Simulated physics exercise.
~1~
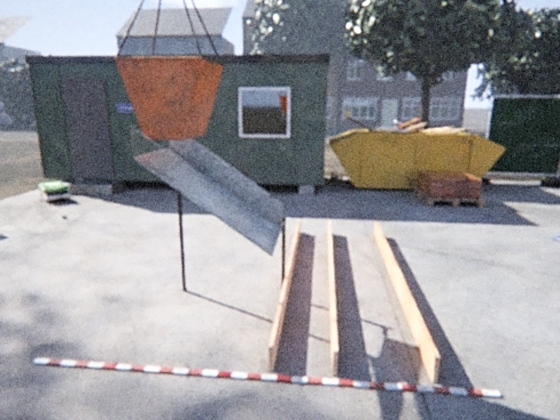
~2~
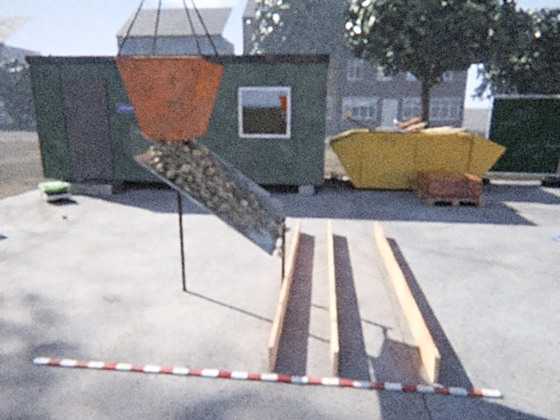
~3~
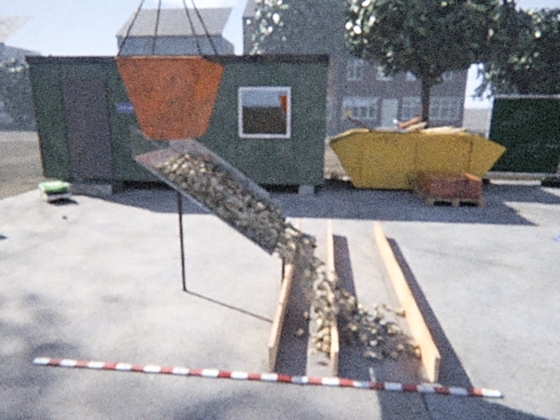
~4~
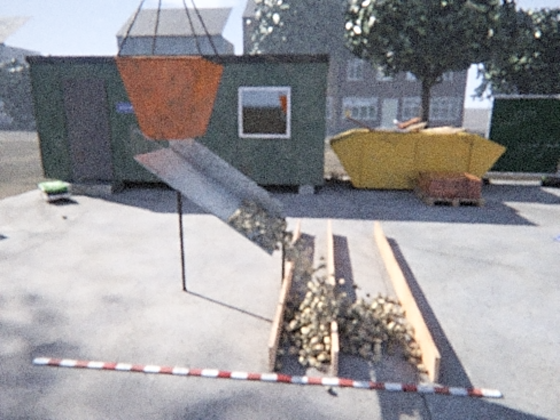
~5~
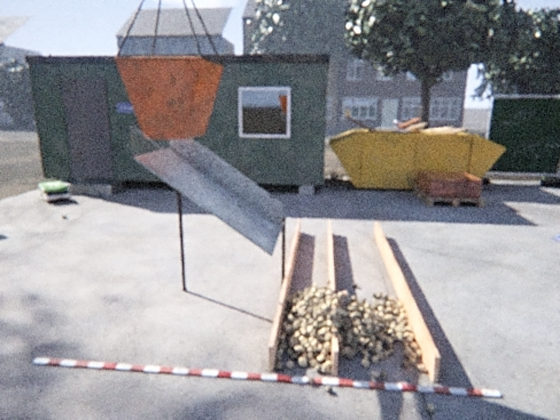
In a paved yard beside a green cabin and a yellow skip, stones drop from a suspended orange hopper onto a sloping steel chute, slide down to the right and spill between three wooden boards, settling in both bays, with more in the left one.
